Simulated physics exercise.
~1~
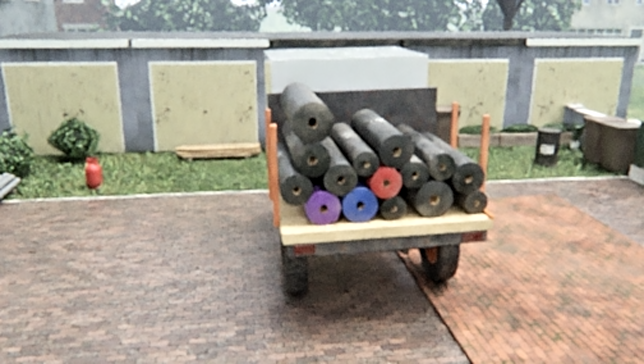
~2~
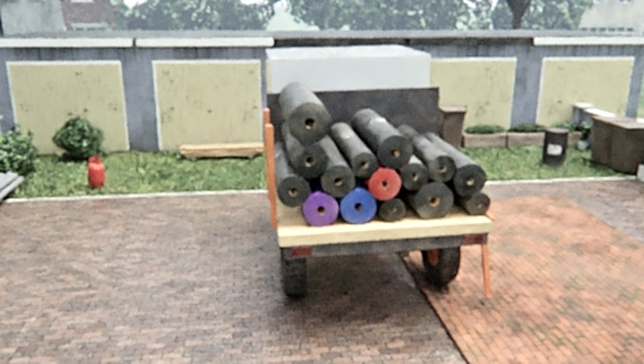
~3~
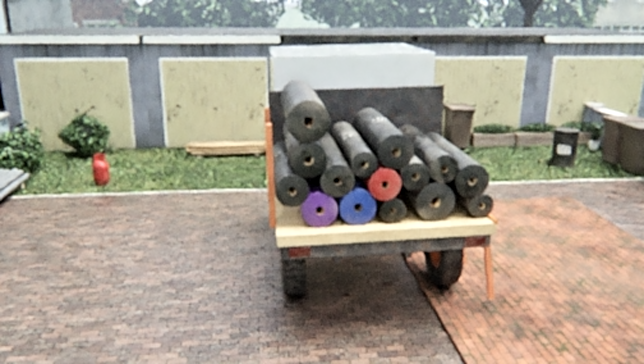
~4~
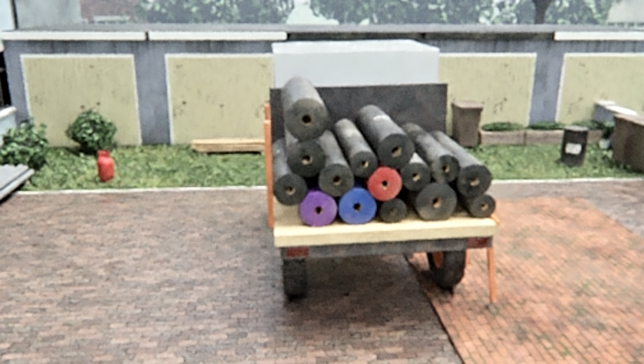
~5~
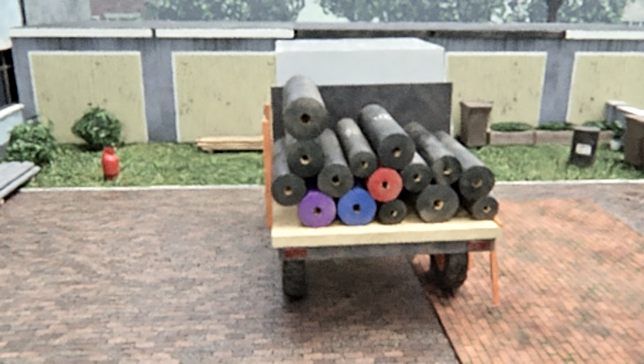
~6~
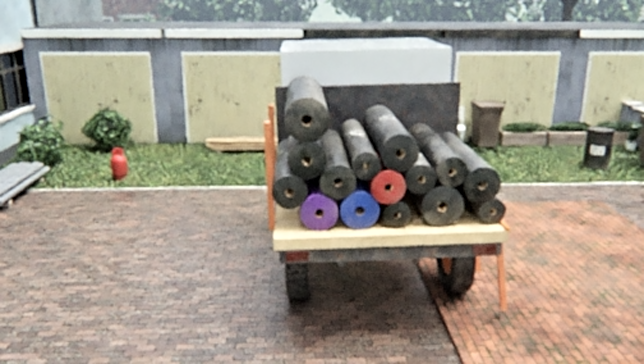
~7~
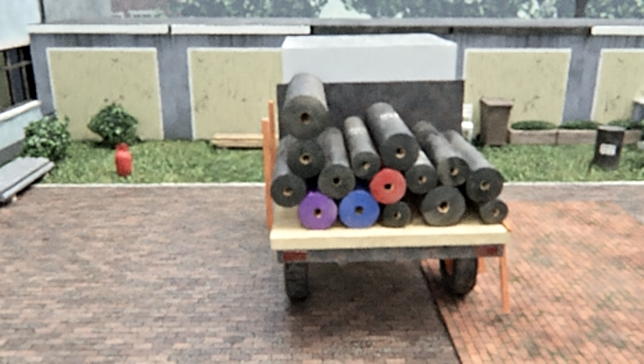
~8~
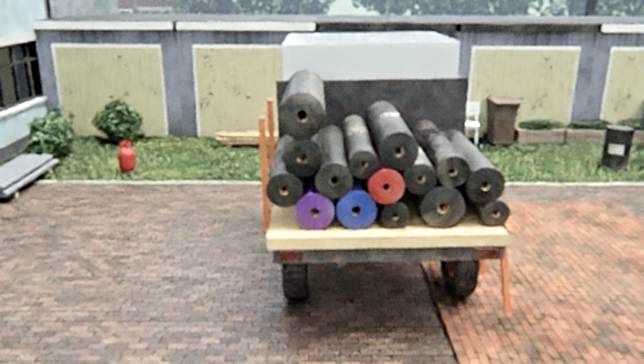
Orange posts on the right of a parked flatbed lorry swinging down, while the stacked dark, purple, blue and red rolls stay aboard.
